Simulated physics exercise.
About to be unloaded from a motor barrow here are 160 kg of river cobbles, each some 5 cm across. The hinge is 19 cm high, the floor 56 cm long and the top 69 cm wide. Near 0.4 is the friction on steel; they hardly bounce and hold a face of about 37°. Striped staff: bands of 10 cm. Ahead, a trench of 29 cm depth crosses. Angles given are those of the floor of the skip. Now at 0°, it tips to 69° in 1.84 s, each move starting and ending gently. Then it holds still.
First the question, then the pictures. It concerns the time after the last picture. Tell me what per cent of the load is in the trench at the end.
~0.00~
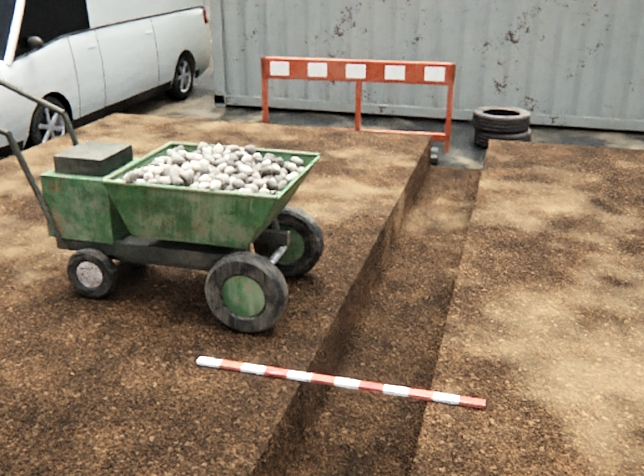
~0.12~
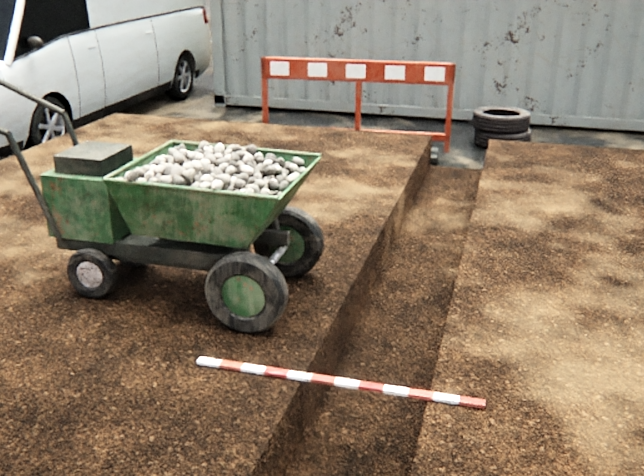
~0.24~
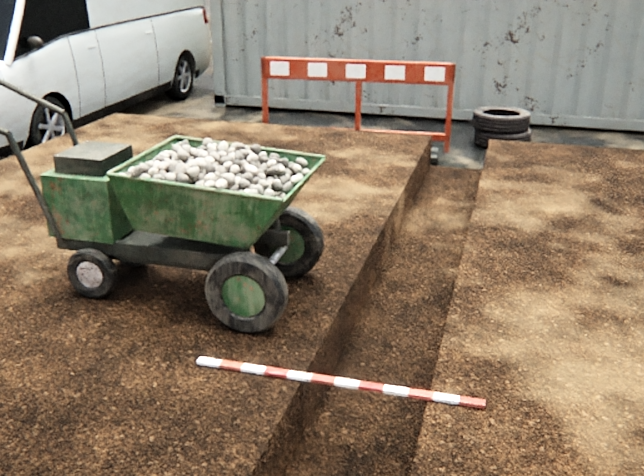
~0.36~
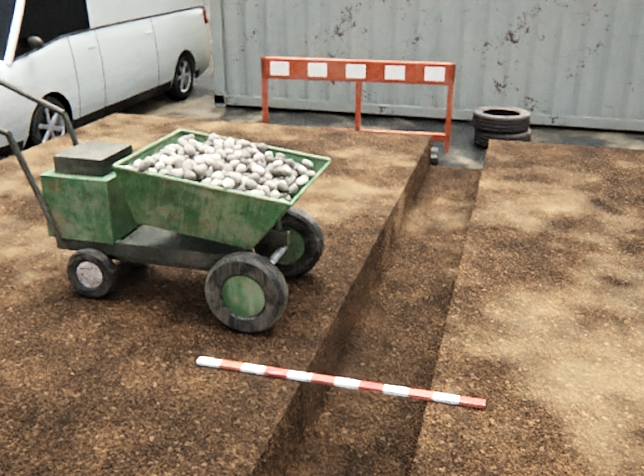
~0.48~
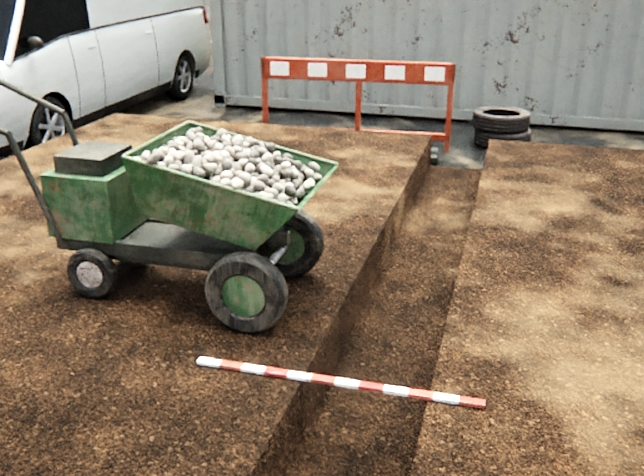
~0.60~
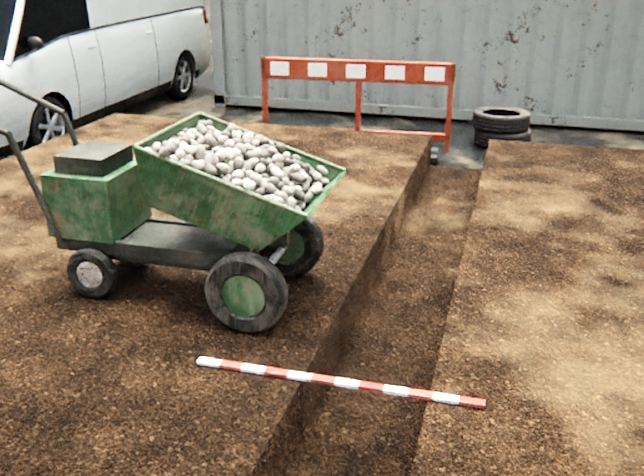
Some 96 per cent.
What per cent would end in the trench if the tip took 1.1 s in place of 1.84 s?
Near 90 per cent.
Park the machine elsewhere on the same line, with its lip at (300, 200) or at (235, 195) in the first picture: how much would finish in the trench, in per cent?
Roughly 85 percent for the first, and 100 percent for the second.
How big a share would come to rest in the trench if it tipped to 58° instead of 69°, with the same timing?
Then close to 55 per cent.
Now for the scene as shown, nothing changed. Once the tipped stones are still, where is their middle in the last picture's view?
Centre estimate: Around (396, 357).
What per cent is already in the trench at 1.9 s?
45 per cent or so by then.
After 1.4 s the floor is at 58°; 97 % in the skip, 3 % in the trench; the foremost stones are at (397, 286).
After 1.9 s the floor is at 69°; 57 % in the skip, 43 % in the trench; the foremost stones are at (445, 355).
After 2.3 s the floor is at 69°; 35 % in the skip, 65 % in the trench; the foremost stones are at (466, 351).
After 4.2 s the floor is at 69°; 4 % in the skip, 96 % in the trench; the foremost stones are at (480, 355).
